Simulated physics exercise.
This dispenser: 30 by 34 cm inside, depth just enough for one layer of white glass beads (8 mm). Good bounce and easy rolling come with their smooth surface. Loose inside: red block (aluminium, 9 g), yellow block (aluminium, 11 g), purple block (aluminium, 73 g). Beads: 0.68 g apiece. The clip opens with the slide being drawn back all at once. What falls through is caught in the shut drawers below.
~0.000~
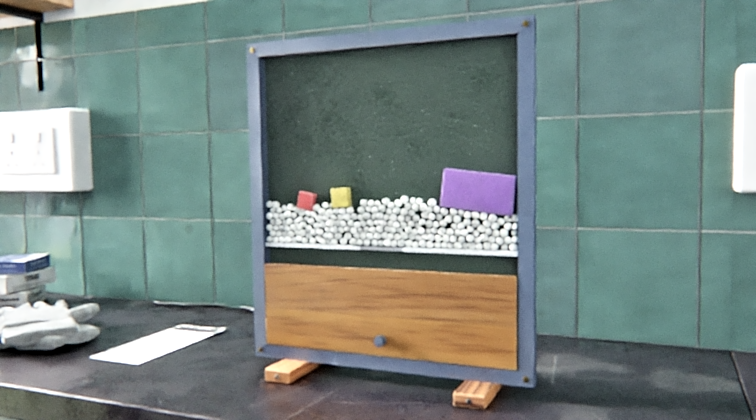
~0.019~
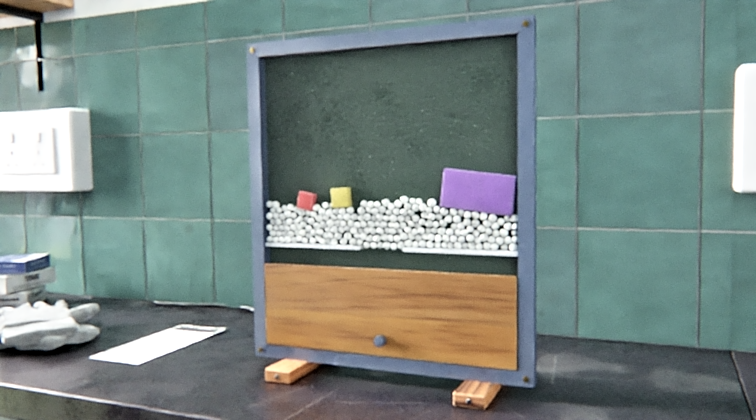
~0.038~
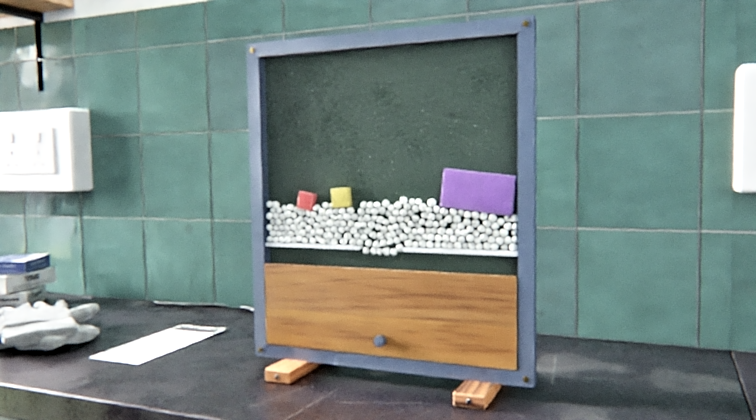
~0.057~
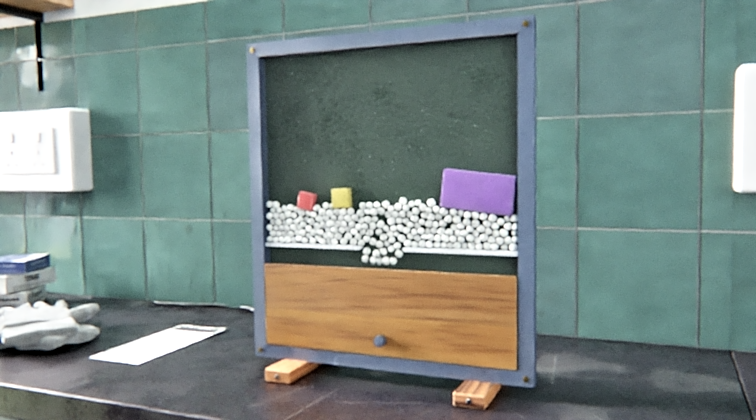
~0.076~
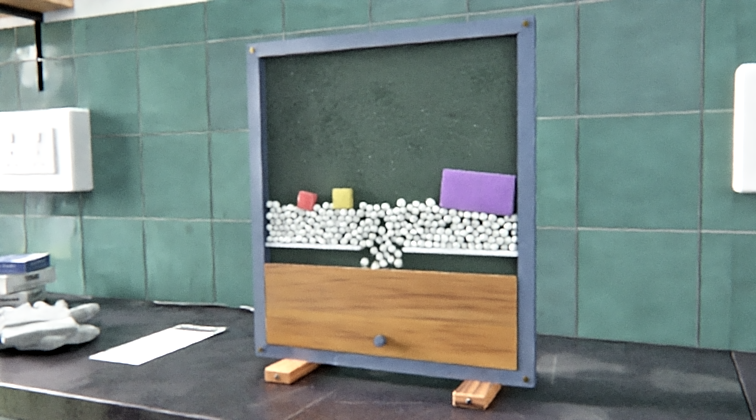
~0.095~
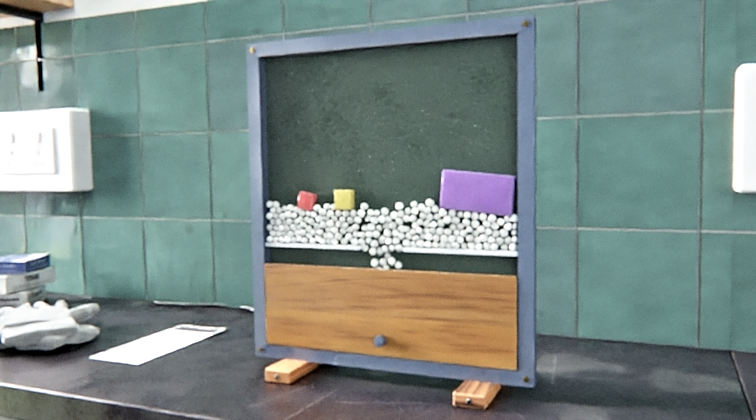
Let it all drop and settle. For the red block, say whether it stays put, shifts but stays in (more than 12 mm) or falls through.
Oh, that one ends up somewhere else inside.
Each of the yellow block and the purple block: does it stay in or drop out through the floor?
Result - yellow: Escaped, purple: Retained.
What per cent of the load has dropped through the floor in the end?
About 65 per cent.
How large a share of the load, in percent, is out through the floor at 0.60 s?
Close to 55 in a hundred.
After 0.24 s, 30 % are out; red block moved 0.4 cm tilted 16°; yellow block moved 2.9 cm; purple block moved 0.6 cm.
After 0.60 s, 55 % are out; red block moved 3.8 cm tilted 35°; yellow block below the floor; purple block moved 5.6 cm.
After 1.30 s, 65 % are out; red block moved 5.7 cm tilted 54°; yellow block below the floor; purple block moved 10.7 cm tilted 42°.
Settled by 1.5 s, 65 % are out; red block moved 5.7 cm tilted 54°; yellow block below the floor; purple block moved 10.7 cm tilted 42°.
